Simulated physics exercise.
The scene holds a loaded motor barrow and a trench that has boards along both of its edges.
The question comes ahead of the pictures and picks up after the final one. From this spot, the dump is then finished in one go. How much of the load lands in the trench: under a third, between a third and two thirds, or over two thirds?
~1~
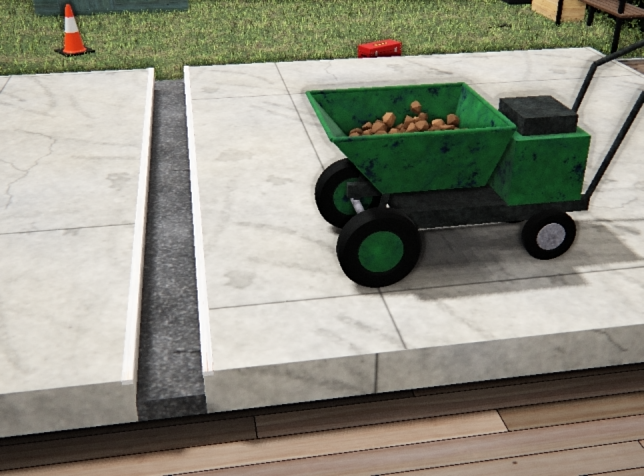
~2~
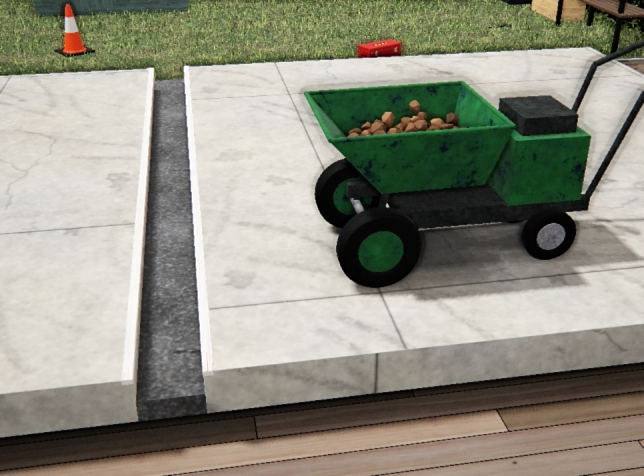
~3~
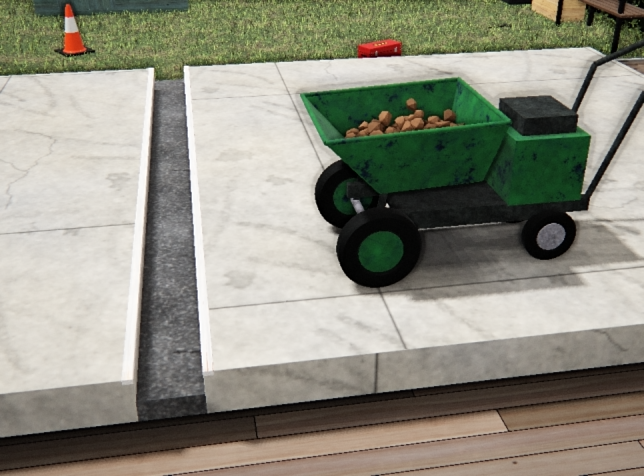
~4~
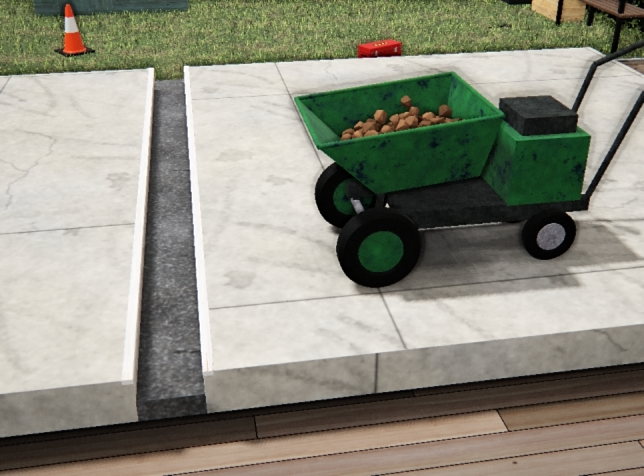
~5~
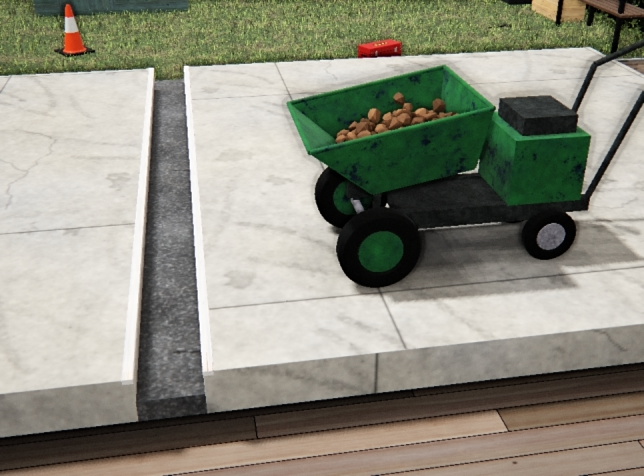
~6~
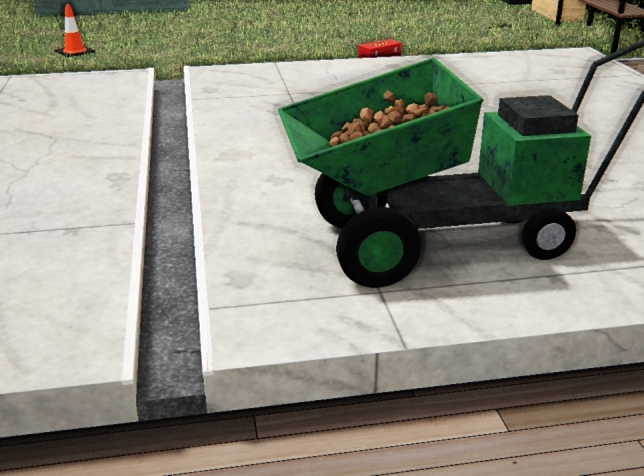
One to two thirds of the load lands in the trench.
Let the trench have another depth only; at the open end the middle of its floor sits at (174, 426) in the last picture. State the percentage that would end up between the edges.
About 50 per cent.
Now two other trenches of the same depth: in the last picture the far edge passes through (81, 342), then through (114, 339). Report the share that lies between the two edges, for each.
The first try lands around 50 %, the second around 50 %.
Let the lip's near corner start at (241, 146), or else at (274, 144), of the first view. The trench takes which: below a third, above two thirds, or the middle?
Note - position 1: In the middle band; position 2: Above two thirds.
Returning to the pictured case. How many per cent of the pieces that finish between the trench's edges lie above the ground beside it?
The answer is close to 10 per cent.
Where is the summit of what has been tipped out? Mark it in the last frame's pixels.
I'd place the summit at about pixel (221, 256).
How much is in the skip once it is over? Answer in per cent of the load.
15 %, about.
Soon after the last picture, skip tipped steeply; all in the skip.
A little later, skip tipped steeply; most in the skip; about a quarter short of the trench; a stray few in or heaped over the trench.
Later still, skip tipped right over; a small part in the skip; about a third short of the trench; about half in or heaped over the trench.
At rest, skip tipped right over; a small part in the skip; about a third short of the trench; about half in or heaped over the trench; none beyond it.
